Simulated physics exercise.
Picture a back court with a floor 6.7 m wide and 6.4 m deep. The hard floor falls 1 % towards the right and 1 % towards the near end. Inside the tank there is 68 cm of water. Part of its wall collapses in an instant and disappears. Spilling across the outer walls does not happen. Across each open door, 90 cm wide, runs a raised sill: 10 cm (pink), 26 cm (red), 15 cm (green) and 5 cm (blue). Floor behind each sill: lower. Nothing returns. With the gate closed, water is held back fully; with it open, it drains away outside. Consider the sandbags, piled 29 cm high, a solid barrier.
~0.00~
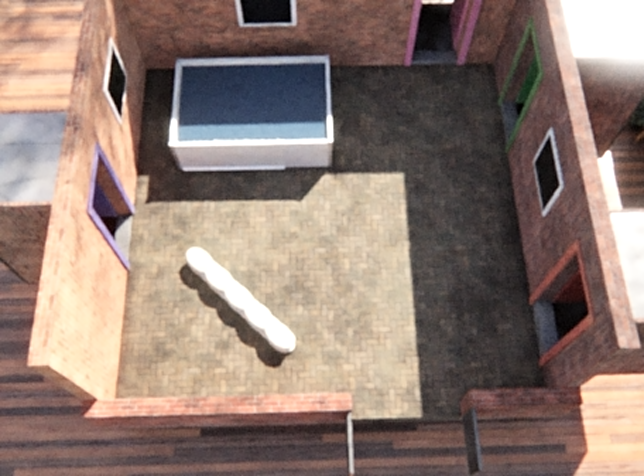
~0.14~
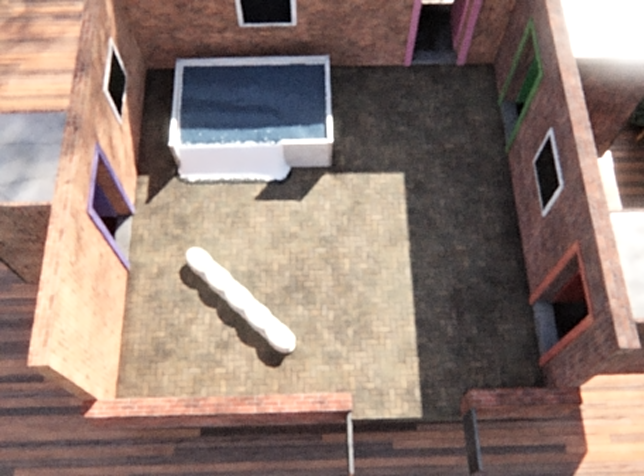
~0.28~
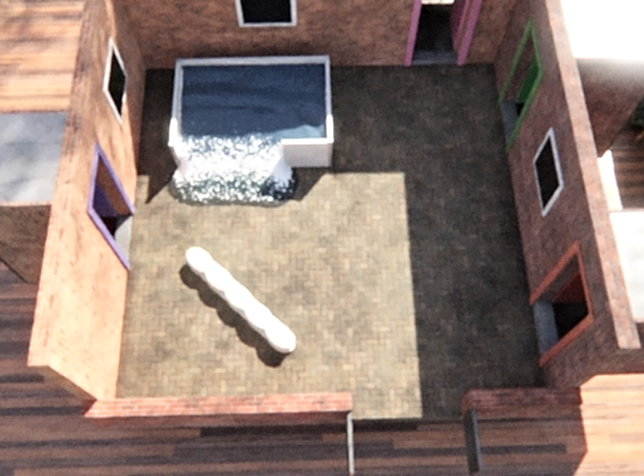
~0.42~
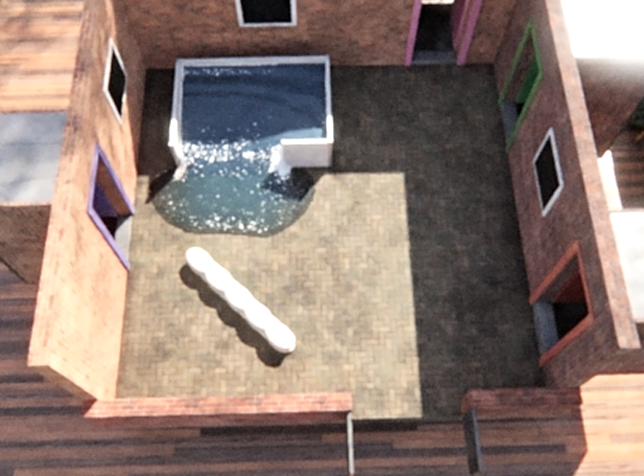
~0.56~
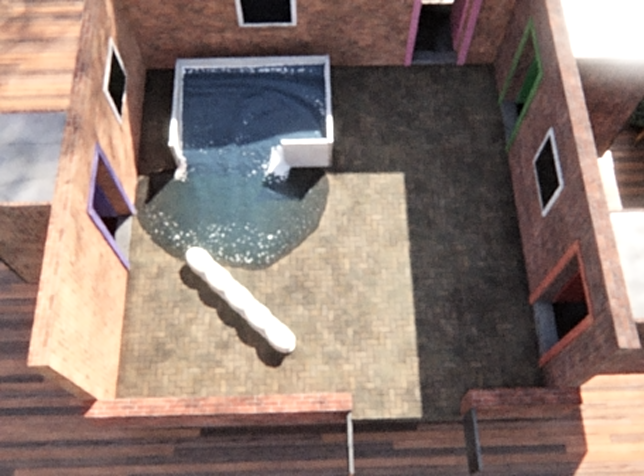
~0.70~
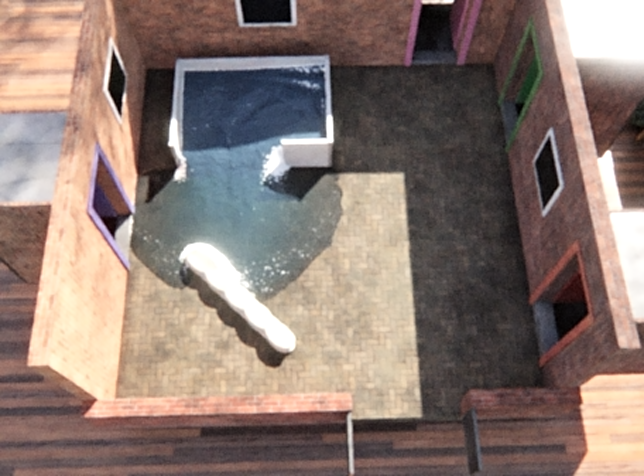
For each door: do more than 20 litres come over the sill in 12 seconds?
Pink door: Fails to top it; red door: Fails to top it; green door: Fails to top it; blue door: Tops it.
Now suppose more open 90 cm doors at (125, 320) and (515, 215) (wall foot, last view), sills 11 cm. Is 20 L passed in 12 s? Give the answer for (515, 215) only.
That one comes out less than that.
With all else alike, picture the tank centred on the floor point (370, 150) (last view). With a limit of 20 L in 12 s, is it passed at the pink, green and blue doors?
With respect to that limit, pink ends up inside it, green ends up inside it, blue ends up inside it.
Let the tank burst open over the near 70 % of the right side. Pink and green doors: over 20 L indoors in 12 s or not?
At pink the amount is higher than the mark, while at green it is higher than the mark.
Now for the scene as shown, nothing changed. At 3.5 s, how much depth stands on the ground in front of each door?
Depths in centimetres - pink: 0, red: 17, green: 0, blue: 14.
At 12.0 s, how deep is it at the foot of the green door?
About 9.0 cm.
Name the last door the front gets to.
That would be the pink door.
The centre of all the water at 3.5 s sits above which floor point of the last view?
It lies at roughly (269, 252) in pixels.
After 1.4 s water covers 30 % of the floor and is deepest (45 cm) near (205, 254); pink door not reached, red door not reached, green door not reached, blue door 12 cm at the sill, 3 L in.
After 2.2 s water covers 45 % of the floor and is deepest (39 cm) near (115, 408); pink door not reached, red door not reached, green door not reached, blue door 16 cm at the sill, 46 L in.
After 3.5 s water covers 55 % of the floor and is deepest (34 cm) near (537, 398); pink door not reached, red door 17 cm at the sill, 0 L in, green door not reached, blue door 14 cm at the sill, 121 L in.
After 7.0 s water covers 75 % of the floor and is deepest (18 cm) near (514, 398); pink door 10 cm at the sill, 0 L in, red door 16 cm at the sill, 0 L in, green door 3 cm at the sill, 0 L in, blue door 8 cm at the sill, 167 L in.
After 12.0 s water covers 95 % of the floor and is deepest (11 cm) near (537, 398); pink door 7 cm at the sill, 0 L in, red door 10 cm at the sill, 0 L in, green door 9 cm at the sill, 0 L in, blue door 2 cm at the sill, 173 L in.
